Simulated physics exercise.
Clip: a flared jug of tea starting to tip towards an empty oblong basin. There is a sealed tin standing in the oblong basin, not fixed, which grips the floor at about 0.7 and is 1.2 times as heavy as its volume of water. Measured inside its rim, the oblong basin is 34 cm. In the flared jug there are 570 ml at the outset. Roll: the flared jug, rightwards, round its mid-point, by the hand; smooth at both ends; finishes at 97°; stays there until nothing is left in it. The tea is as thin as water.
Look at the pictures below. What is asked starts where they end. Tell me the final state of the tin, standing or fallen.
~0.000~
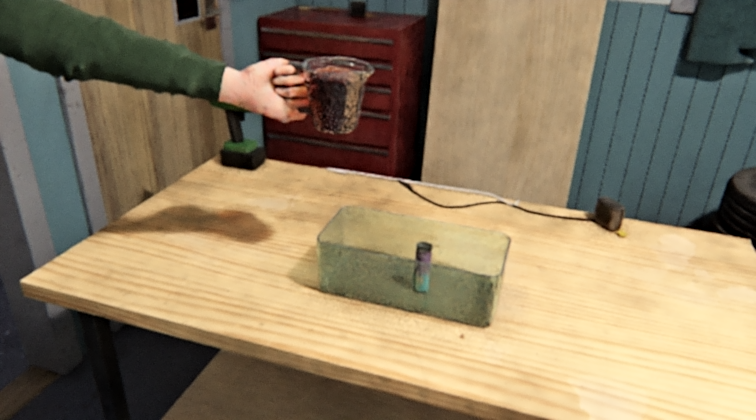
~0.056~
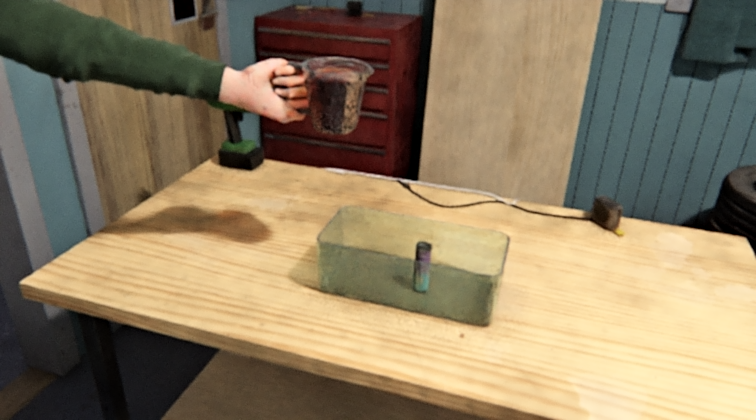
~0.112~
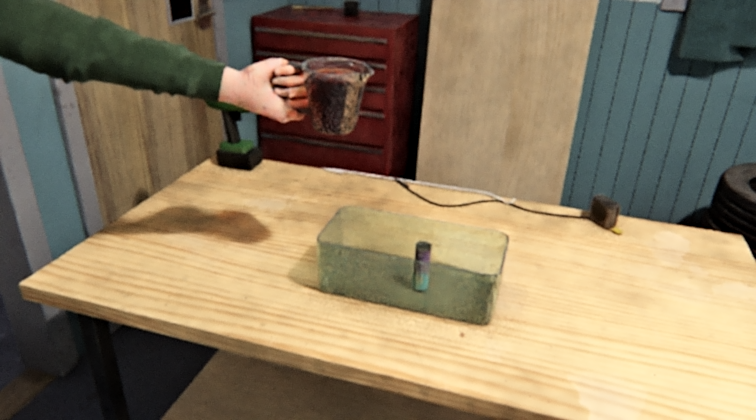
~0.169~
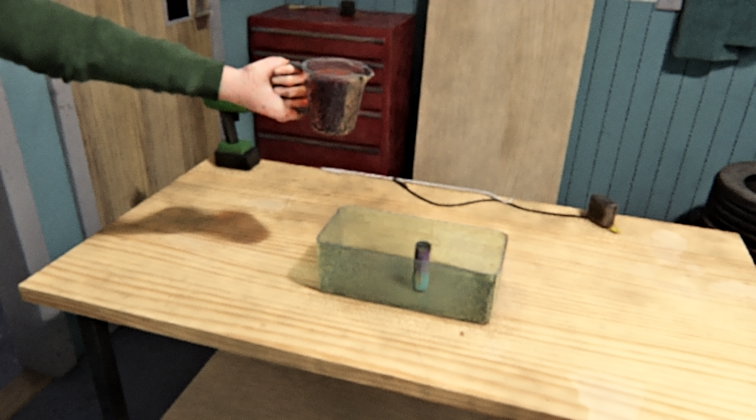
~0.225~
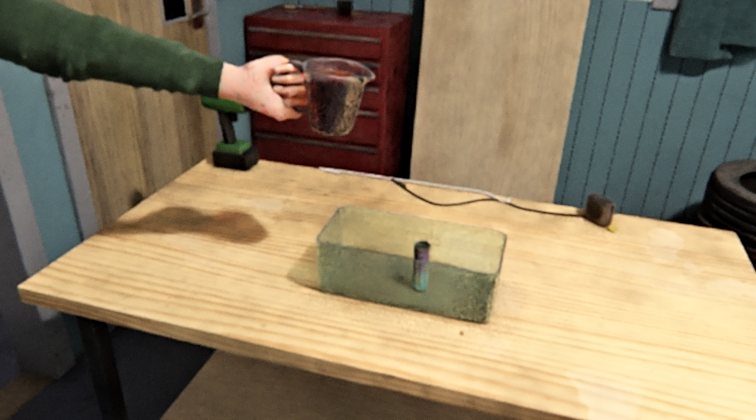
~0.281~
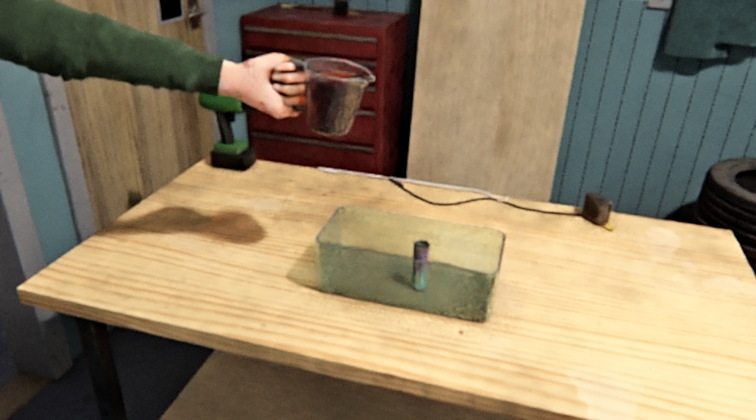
The tin ends fallen.
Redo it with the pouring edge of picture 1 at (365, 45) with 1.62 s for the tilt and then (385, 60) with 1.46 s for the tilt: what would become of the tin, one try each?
Trial 1 - tin tips; trial 2 - tin stays standing.
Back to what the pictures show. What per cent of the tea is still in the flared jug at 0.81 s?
Roughly 80 percent.
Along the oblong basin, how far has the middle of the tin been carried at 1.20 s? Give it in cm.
About 0 cm.
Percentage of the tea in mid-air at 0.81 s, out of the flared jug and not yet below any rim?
18 %.
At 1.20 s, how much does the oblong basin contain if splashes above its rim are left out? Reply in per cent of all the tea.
It works out near 42 per cent.
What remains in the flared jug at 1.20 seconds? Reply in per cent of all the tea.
28 per cent or so.
After 0.81 s the tilt is 52° and 81 per cent is still to pour; the tin stands where it began.
After 1.20 s the tilt is 85° and 29 per cent is still to pour; the tin stands where it began.
After 1.61 s the tilt is 97° and 1 per cent is still to pour; the tin leans 31°.
After 2.05 s the tilt is 97° and 0 per cent is still to pour; the tin lies on its side.
In the end the tin lies on its side.
